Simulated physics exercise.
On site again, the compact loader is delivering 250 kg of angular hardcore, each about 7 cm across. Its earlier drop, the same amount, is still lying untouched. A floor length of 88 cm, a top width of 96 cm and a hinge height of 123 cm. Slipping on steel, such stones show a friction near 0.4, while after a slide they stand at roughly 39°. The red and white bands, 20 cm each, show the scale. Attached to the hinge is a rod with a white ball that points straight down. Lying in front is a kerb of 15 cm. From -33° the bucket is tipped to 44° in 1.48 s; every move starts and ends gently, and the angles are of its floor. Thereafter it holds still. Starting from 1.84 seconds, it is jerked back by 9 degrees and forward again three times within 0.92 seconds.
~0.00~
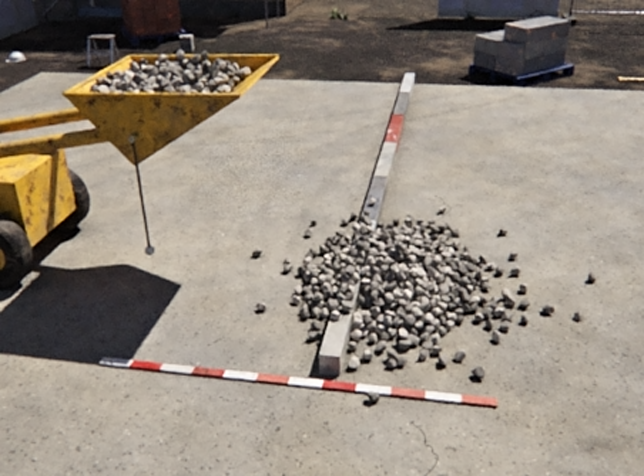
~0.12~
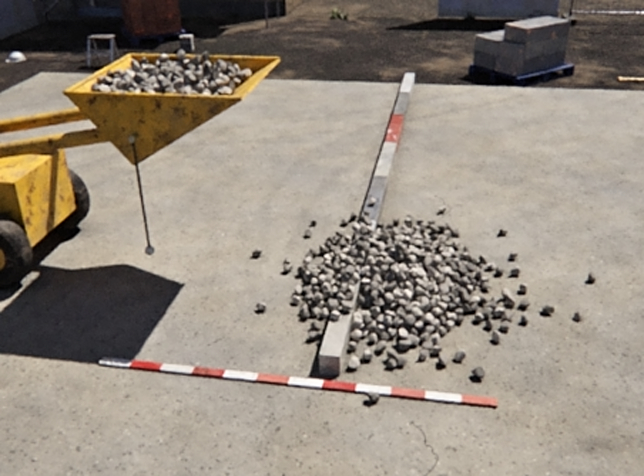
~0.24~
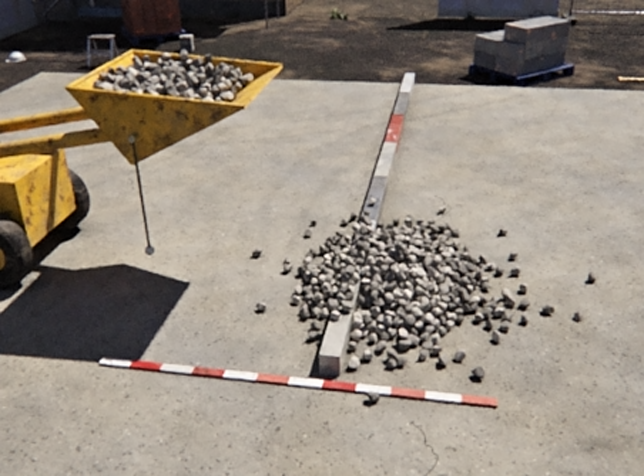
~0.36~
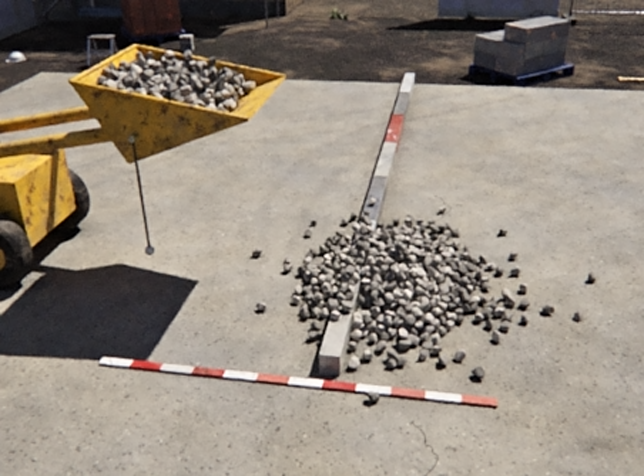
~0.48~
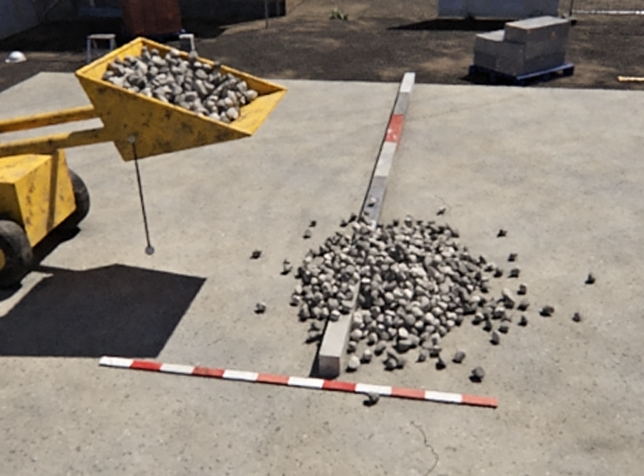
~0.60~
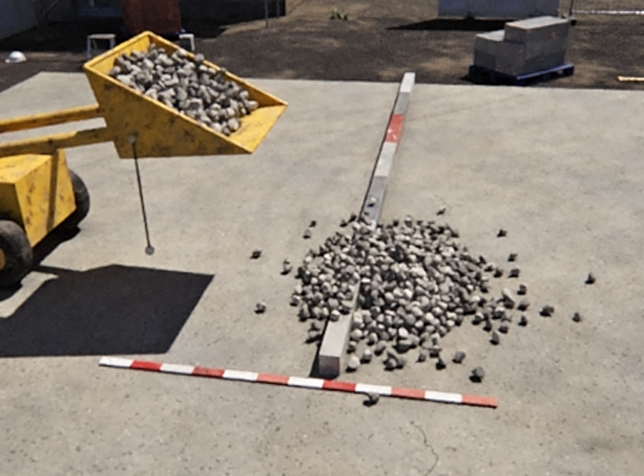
At first, a yellow loader at the left holds a bucket heaped with grey stones, beside a pile lying across a kerb on the concrete. The bucket then tilts gradually, its right-hand lip lowering while the stones shift inside and its shadow changes shape; the pile on the ground stays still.
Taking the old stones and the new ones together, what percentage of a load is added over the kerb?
About 0 per cent.
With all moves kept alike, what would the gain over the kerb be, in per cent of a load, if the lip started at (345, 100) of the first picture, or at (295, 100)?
Case one about 55 %, case two about 10 %.
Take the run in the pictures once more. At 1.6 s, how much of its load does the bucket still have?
About 40 per cent.
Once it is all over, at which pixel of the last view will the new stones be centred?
The middle lies near (294, 268) in the last picture.
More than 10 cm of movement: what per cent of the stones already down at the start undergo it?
Close to 0 in a hundred of them.
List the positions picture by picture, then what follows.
Lip at (240, 96), floor tilted -33°, highest stones at (187, 62). The earlier load is highest near (366, 249), 24 cm above ground level, 20 % on this side of the kerb, 80 % over the kerb, in the first frame.
Lip at (241, 99), floor tilted -32°, highest stones at (179, 63); the stones move at 0.1 m/s on average, in the second frame.
Lip at (245, 107), floor tilted -28°, highest stones at (171, 62); the stones move at 0.2 m/s on average, in the third frame.
The bucket is at -22°, its lip at (248, 120); the top of the load is at (151, 61); the stones move at 0.2 m/s on average, in the fourth frame.
Lip at (251, 135), floor tilted -14°, highest stones at (139, 60); the stones move at 0.3 m/s on average, in the fifth frame.
Lip at (252, 153), floor tilted -5°, highest stones at (146, 57); the stones move at 0.3 m/s on average, in the sixth frame.
After 1.1 s the floor is at 32°; in per cent of one load, 100 in the bucket, 21 on this side of the kerb, 80 over the kerb; the foremost stones are at (540, 291).
After 1.6 s the floor is at 44°; in per cent of one load, 42 in the bucket, 78 on this side of the kerb, 80 over the kerb; the foremost stones are at (540, 291).
After 3.2 s the floor is at 44°; in per cent of one load, 0 in the bucket, 120 on this side of the kerb, 80 over the kerb; the foremost stones are at (540, 291).
After 5.7 s the floor is at 44°; in per cent of one load, 0 in the bucket, 120 on this side of the kerb, 80 over the kerb; the foremost stones are at (540, 291). Net gain over the kerb, 0.
